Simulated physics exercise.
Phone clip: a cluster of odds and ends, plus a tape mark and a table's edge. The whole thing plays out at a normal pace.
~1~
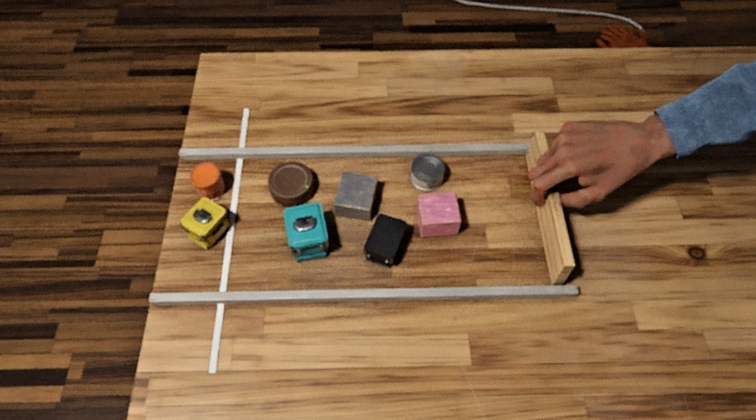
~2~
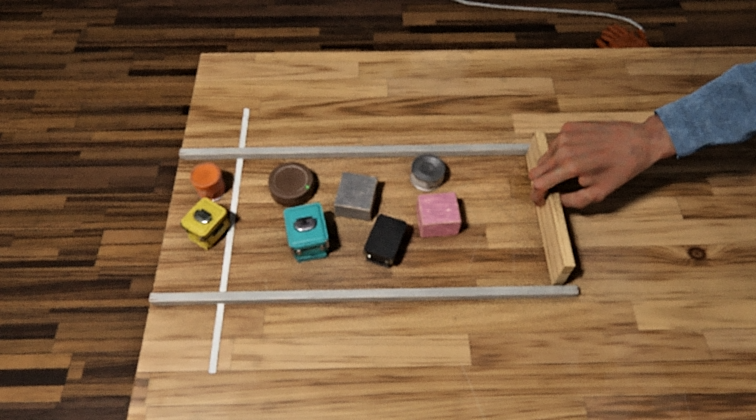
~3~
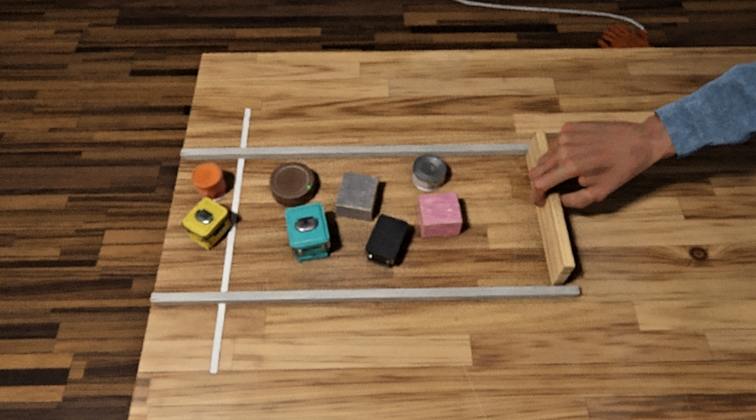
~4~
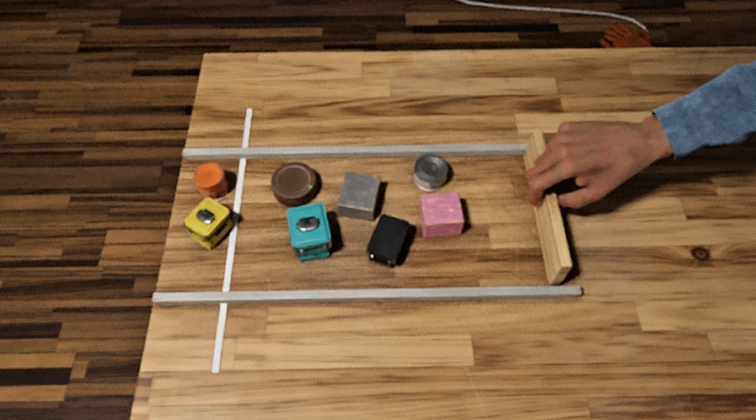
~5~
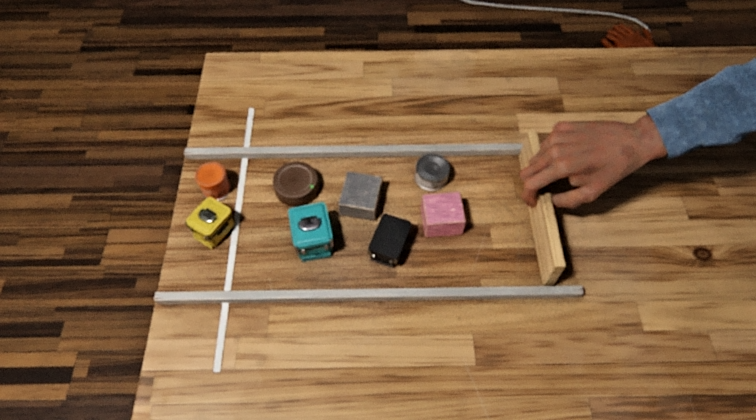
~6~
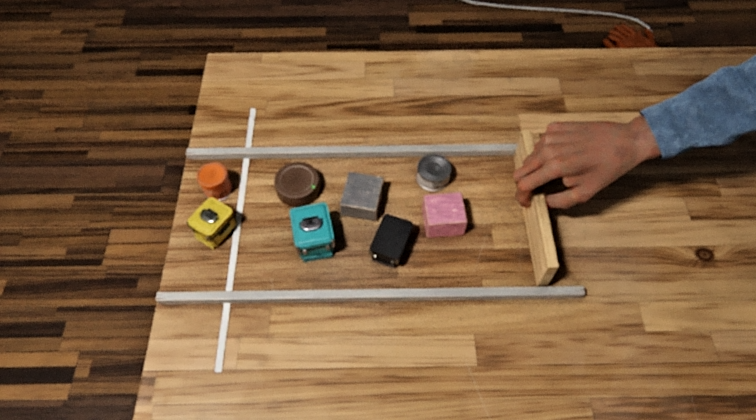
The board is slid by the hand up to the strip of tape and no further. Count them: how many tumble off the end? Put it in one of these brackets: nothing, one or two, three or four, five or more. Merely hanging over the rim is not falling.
Bracket: One or two.
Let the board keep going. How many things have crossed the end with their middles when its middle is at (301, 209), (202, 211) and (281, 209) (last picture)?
0, 5 and 0.
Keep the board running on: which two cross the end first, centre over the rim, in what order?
Going earliest first, it's the orange tin and after it the yellow case.
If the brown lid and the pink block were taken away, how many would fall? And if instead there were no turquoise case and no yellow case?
The first try gives 1, the second gives 1.
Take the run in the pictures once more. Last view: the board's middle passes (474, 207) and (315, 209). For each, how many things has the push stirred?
At the first point the count is 0, at the second it's 7.
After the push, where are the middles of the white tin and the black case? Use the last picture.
Roughly at (226, 176) and at (207, 270), in that order.
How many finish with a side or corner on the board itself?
My count gives 3.
A little later, none off yet; orange tin at rest near (215, 182); yellow case at rest near (213, 223); brown lid at rest near (298, 184).
Next, none off yet; orange tin at rest near (214, 182); yellow case at rest near (213, 223); brown lid shifted about its own width near (250, 172).
When it is over, the number that fall off is one or two; down, yellow case and orange tin.
